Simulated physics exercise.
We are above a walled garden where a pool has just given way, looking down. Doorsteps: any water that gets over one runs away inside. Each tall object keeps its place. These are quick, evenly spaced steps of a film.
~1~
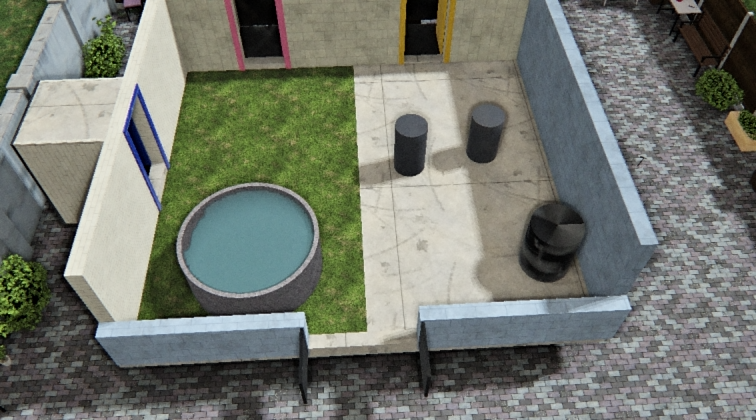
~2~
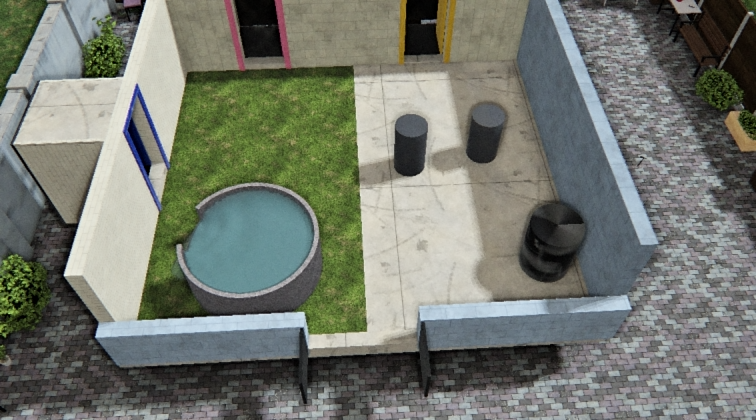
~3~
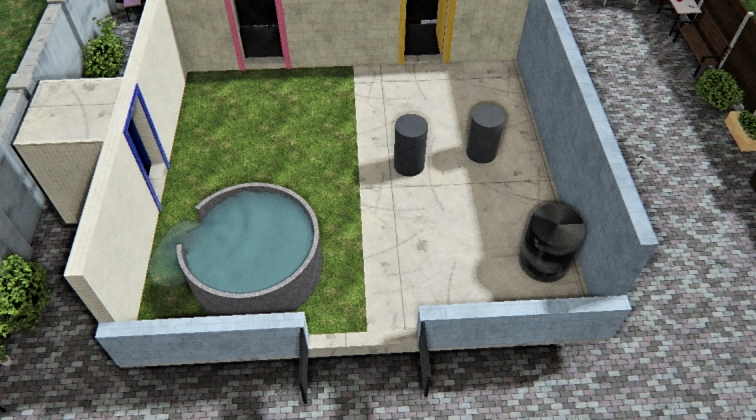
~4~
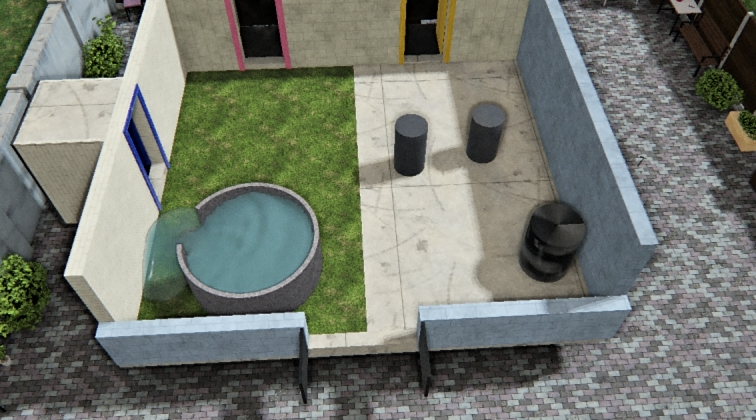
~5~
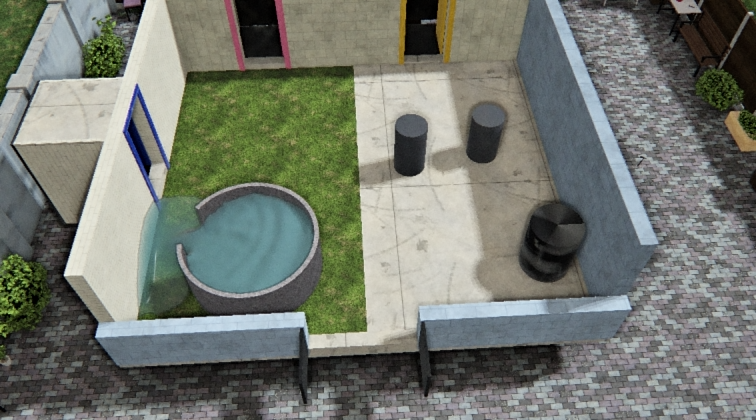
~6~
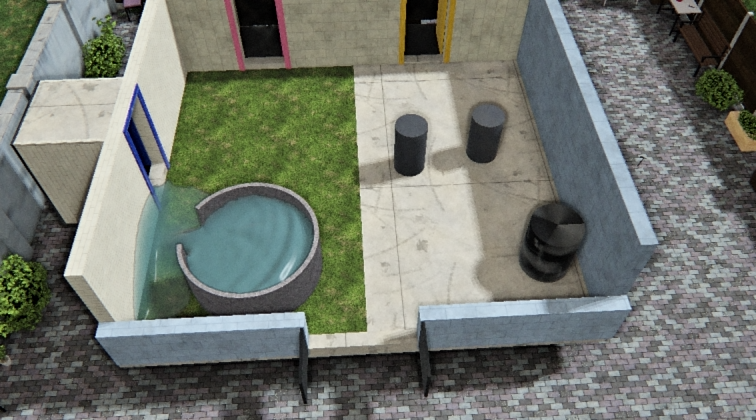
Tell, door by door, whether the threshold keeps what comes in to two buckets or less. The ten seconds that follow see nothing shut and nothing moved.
Blue door: Two buckets or less. Pink door: Two buckets or less. Yellow door: Two buckets or less.
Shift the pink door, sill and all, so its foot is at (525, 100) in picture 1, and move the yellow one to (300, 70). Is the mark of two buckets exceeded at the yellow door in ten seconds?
Yellow: Exceeds the limit.
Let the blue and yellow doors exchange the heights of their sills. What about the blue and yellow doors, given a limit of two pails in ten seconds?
Outcome - blue door comes in high; yellow door comes in low.
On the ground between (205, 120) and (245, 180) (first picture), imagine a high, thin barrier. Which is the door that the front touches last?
I'd say the one in yellow.
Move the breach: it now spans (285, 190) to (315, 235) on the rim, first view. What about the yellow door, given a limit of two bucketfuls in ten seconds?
The yellow one goes past it.
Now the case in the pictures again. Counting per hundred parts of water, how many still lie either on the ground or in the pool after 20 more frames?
Some 100 parts in a hundred have not run off.
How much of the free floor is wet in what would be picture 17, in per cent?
I reckon around 25 %.
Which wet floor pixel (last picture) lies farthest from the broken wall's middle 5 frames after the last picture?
I'd put it around (176, 131).
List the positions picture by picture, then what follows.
In the first picture, still water in the pool at (249, 239).
In the second picture, water pours out at (194, 245) and has run to (183, 276).
In the third picture, the front is at (181, 225), out from the gap at (195, 247).
In the fourth picture, water pours out at (195, 247) and has run to (162, 218).
In the fifth picture, the front is at (162, 200), out from the gap at (195, 247).
In the sixth picture, water pours out at (195, 247) and has run to (166, 183).
A moment on, water covers 10 % of the floor; the blue door under two buckets in, the pink door not reached, the yellow door not reached.
Next, water covers 25 % of the floor; the blue door under two buckets in, the pink door not reached, the yellow door not reached.
Then, water covers 40 % of the floor; the blue door under two buckets in, the pink door wet at the sill, nothing in, the yellow door not reached.
Later, water covers 70 % of the floor; the blue door under two buckets in, the pink door wet at the sill, nothing in, the yellow door wet at the sill, nothing in.
In the end, water covers 95 % of the floor; the blue door under two buckets in, the pink door wet at the sill, nothing in, the yellow door wet at the sill, nothing in.
